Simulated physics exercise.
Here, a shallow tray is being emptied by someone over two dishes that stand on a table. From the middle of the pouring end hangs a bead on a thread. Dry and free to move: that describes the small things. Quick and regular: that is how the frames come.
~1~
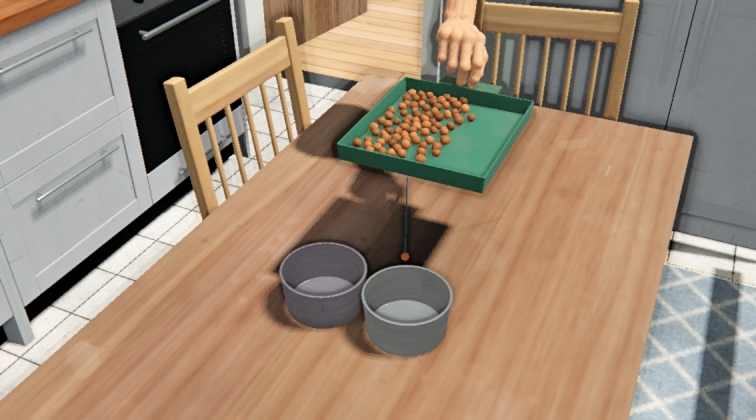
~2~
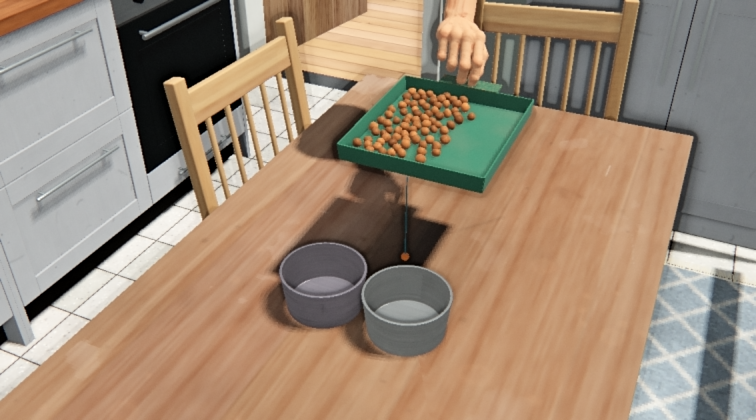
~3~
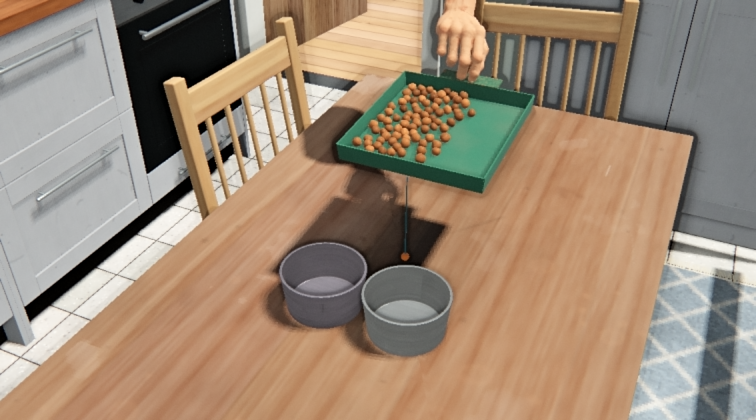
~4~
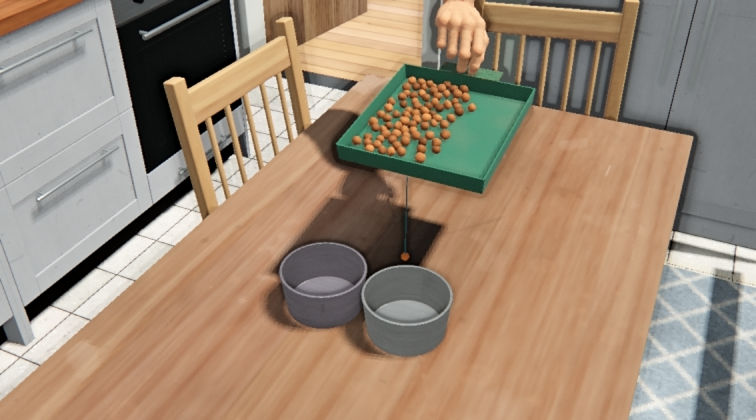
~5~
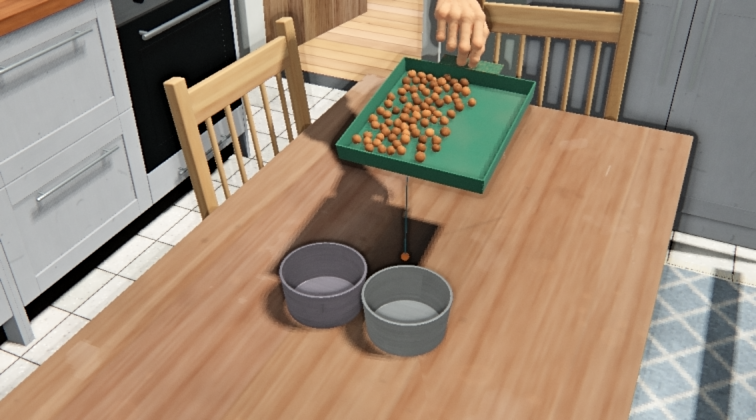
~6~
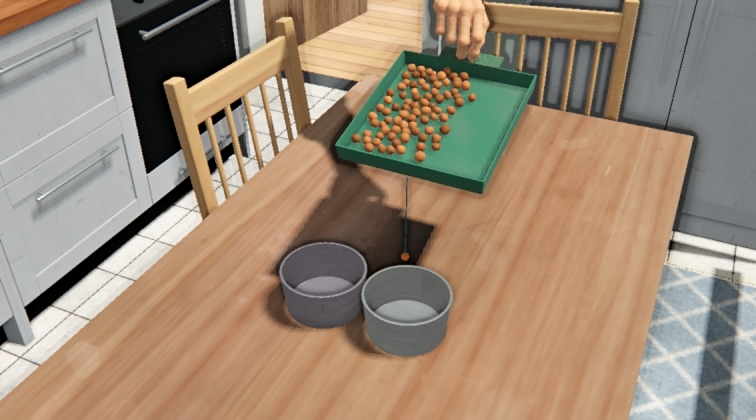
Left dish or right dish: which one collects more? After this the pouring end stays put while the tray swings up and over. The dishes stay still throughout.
The fuller dish will be the one on the right.
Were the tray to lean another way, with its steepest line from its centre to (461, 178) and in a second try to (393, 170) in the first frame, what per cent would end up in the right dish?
Roughly 30 percent, then 20 percent.
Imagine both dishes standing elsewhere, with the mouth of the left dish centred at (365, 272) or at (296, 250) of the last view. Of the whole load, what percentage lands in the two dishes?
It would be roughly 70 per cent in the first placement and roughly 40 per cent in the second.
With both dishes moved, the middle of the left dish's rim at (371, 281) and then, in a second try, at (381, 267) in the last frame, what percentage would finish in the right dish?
20 per cent the first time, 20 per cent the second time.
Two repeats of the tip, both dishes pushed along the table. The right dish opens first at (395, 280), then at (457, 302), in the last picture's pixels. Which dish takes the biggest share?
Place 1 - the dish at right; place 2 - the dish at left.
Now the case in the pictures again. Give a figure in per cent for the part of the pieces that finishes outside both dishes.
Some 30 percent of the load.
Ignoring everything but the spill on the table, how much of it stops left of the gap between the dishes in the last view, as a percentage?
Some 50 %.
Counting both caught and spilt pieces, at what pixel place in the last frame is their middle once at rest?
Around (393, 323).
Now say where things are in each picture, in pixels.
In the first frame, corners of the pouring end near (339, 143) and (483, 177), level; middle of the load near (416, 122), hazelnuts; left dish near (304, 308); right dish near (389, 336); bead on its thread near (405, 257).
In the second frame, corners of the pouring end near (339, 143) and (483, 177), level; middle of the load near (416, 121).
In the third frame, corners of the pouring end near (339, 143) and (483, 177), tipped barely, level across its low end; middle of the load near (416, 118).
In the fourth frame, corners of the pouring end near (338, 144) and (483, 178), tipped a little, level across its low end; middle of the load near (416, 114).
In the fifth frame, corners of the pouring end near (338, 144) and (483, 179), tipped a little, level across its low end; middle of the load near (416, 110).
In the sixth frame, corners of the pouring end near (338, 144) and (482, 180), tipped a little, level across its low end; middle of the load near (416, 107); left dish near (304, 308); right dish near (389, 336).
Shortly afterwards, tray tipped steeply; the whole lot on the tray.
Next, tray tipped right over; the whole lot on the tray.
Some moments later, tray tipped past a quarter turn; near half in the right dish; near a quarter in the left dish; near a quarter outside both.
In the end, tray tipped past a quarter turn; near half in the right dish; near a quarter in the left dish; near a quarter outside both.
